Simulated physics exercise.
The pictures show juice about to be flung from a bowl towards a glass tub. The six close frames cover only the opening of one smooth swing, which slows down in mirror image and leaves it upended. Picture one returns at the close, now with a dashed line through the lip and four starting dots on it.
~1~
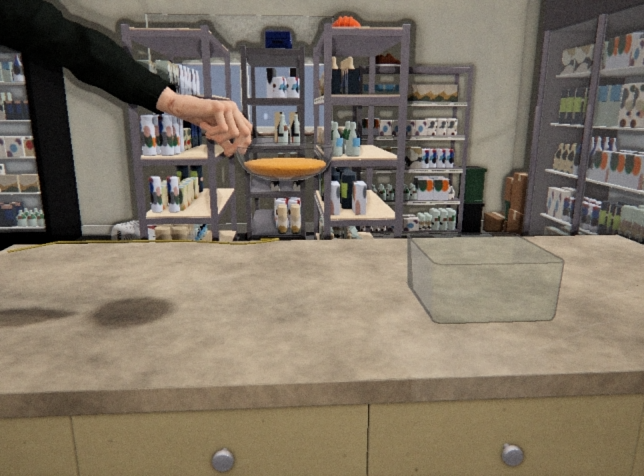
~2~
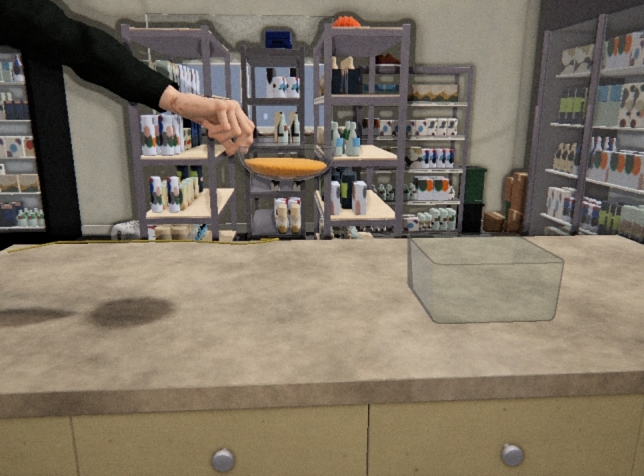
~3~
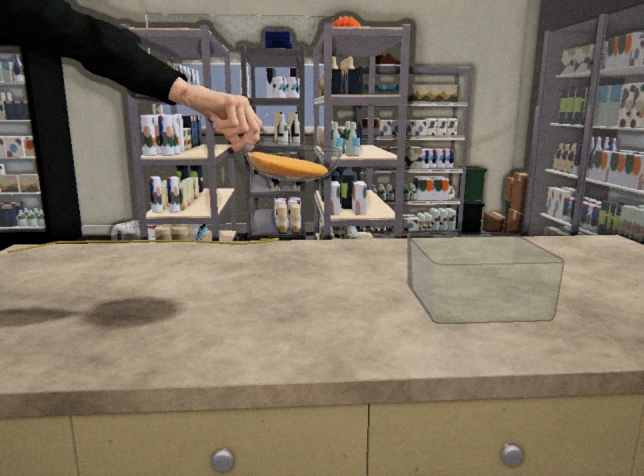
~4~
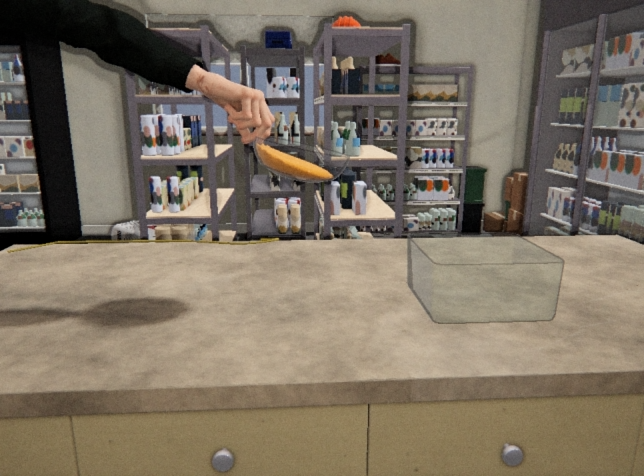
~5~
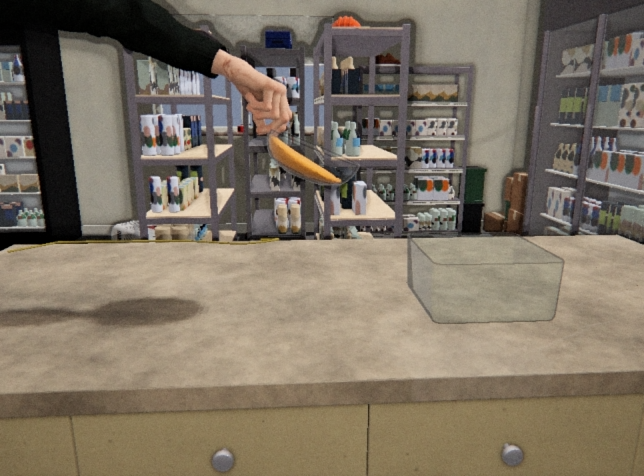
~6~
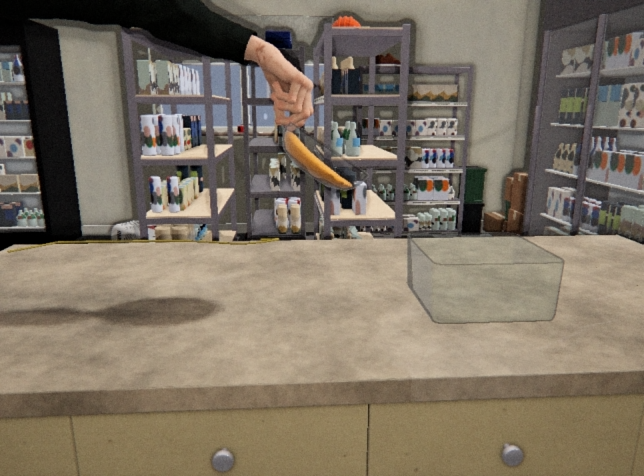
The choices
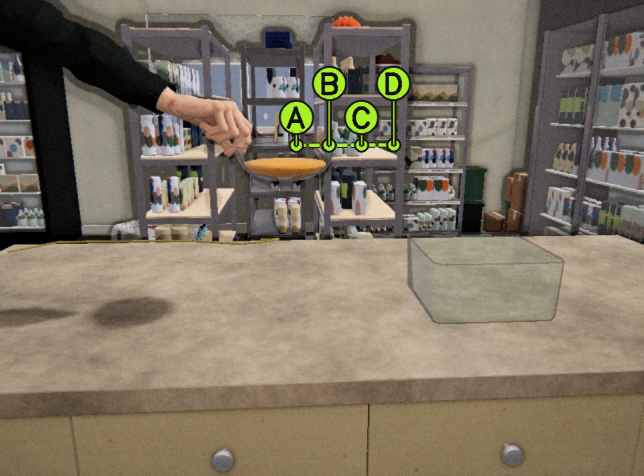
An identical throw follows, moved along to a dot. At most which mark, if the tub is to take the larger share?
A.
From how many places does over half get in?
All four.
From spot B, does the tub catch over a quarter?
Yes.
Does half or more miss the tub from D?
No.
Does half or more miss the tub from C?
No, not at all.
On the marked copy, A at (296, 145); B at (329, 145); C at (361, 145); D at (393, 145).
With A, about 70 % lands in the tub, 16 % falls short and 14 % goes beside or beyond.
With B, about 81 % lands in the tub, 9 % falls short and 10 % goes beside or beyond.
With C, about 87 % lands in the tub, 9 % falls short and 4 % goes beside or beyond.
With D, about 77 % lands in the tub, 2 % falls short and 21 % goes beside or beyond.
